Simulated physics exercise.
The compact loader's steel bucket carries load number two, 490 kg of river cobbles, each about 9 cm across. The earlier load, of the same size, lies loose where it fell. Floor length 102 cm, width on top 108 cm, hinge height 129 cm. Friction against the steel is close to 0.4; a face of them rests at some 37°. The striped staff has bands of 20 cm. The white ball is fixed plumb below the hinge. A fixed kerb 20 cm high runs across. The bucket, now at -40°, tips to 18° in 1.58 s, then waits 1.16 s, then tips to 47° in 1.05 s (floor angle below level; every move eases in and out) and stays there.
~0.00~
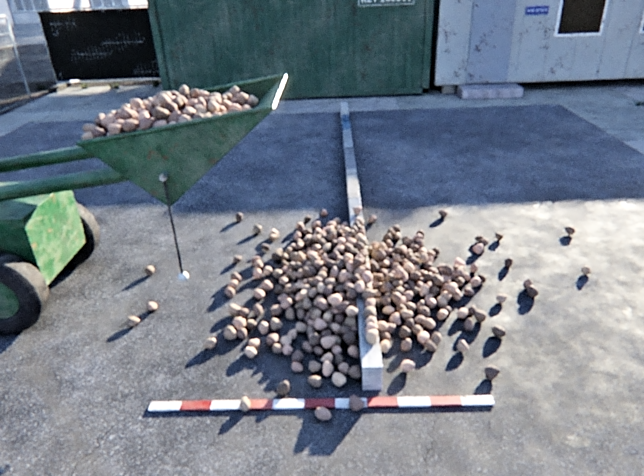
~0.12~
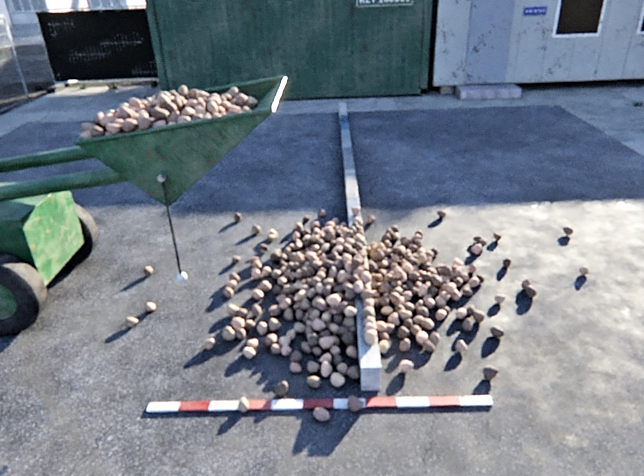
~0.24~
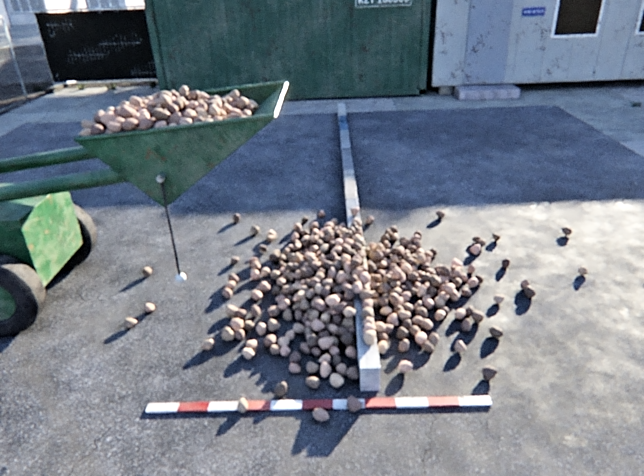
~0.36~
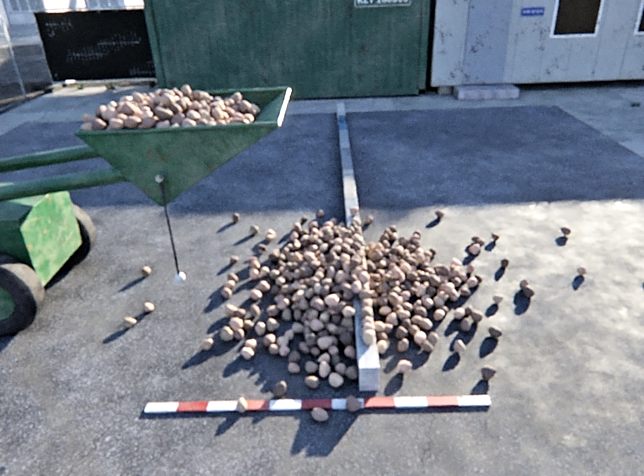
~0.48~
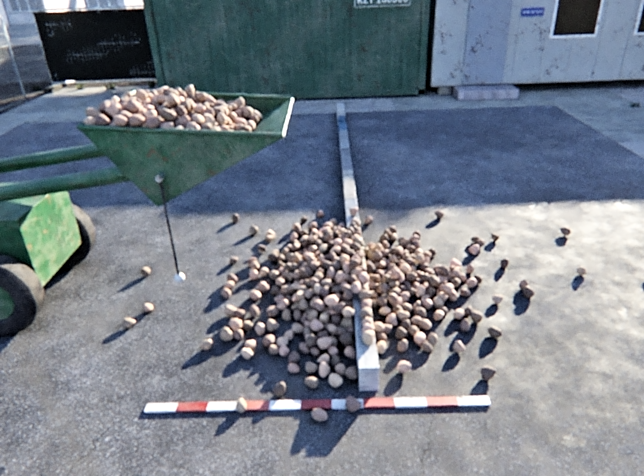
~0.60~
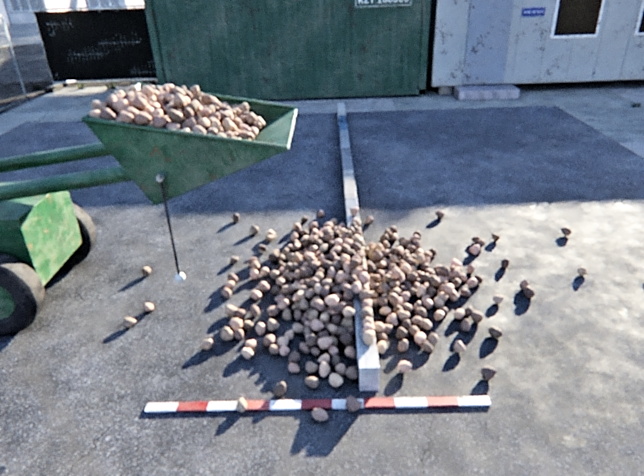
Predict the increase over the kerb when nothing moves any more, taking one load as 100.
Close to 19 parts in a hundred.
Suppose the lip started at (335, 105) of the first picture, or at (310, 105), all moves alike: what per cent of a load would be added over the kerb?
Near 70 per cent from the first place, 50 from the second.
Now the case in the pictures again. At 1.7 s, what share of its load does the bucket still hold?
It holds some 90 per cent.
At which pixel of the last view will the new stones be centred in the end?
Near (311, 269).
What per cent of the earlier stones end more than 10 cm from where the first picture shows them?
About 10 per cent.
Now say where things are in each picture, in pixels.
In the first picture, the bucket is at -40°, its lip at (273, 108); the top of the load is at (179, 97). The earlier load is highest near (354, 264), 30 cm above ground level, 70 % on this side of the kerb, 31 % over the kerb.
In the second picture, lip at (273, 110), floor tilted -39°, highest stones at (168, 98); the stones move at 0.1 m/s on average.
In the third picture, lip at (275, 116), floor tilted -36°, highest stones at (169, 98); the stones move at 0.1 m/s on average.
In the fourth picture, the bucket is at -32°, its lip at (279, 125); the top of the load is at (171, 97); the stones move at 0.2 m/s on average.
In the fifth picture, the bucket is at -27°, its lip at (283, 136); the top of the load is at (151, 98); the stones move at 0.2 m/s on average.
In the sixth picture, lip at (288, 149), floor tilted -21°, highest stones at (146, 94); the stones move at 0.3 m/s on average.
After 1.2 s the floor is at 9°; in per cent of one load, 100 in the bucket, 71 on this side of the kerb, 31 over the kerb; the foremost stones are at (541, 261).
After 1.7 s the floor is at 18°; in per cent of one load, 92 in the bucket, 79 on this side of the kerb, 31 over the kerb; the foremost stones are at (541, 261).
After 4.2 s the floor is at 47°; in per cent of one load, 0 in the bucket, 152 on this side of the kerb, 49 over the kerb; the foremost stones are at (541, 260).
After 6.9 s the floor is at 47°; in per cent of one load, 0 in the bucket, 152 on this side of the kerb, 49 over the kerb; the foremost stones are at (541, 260). Net gain over the kerb, 19.
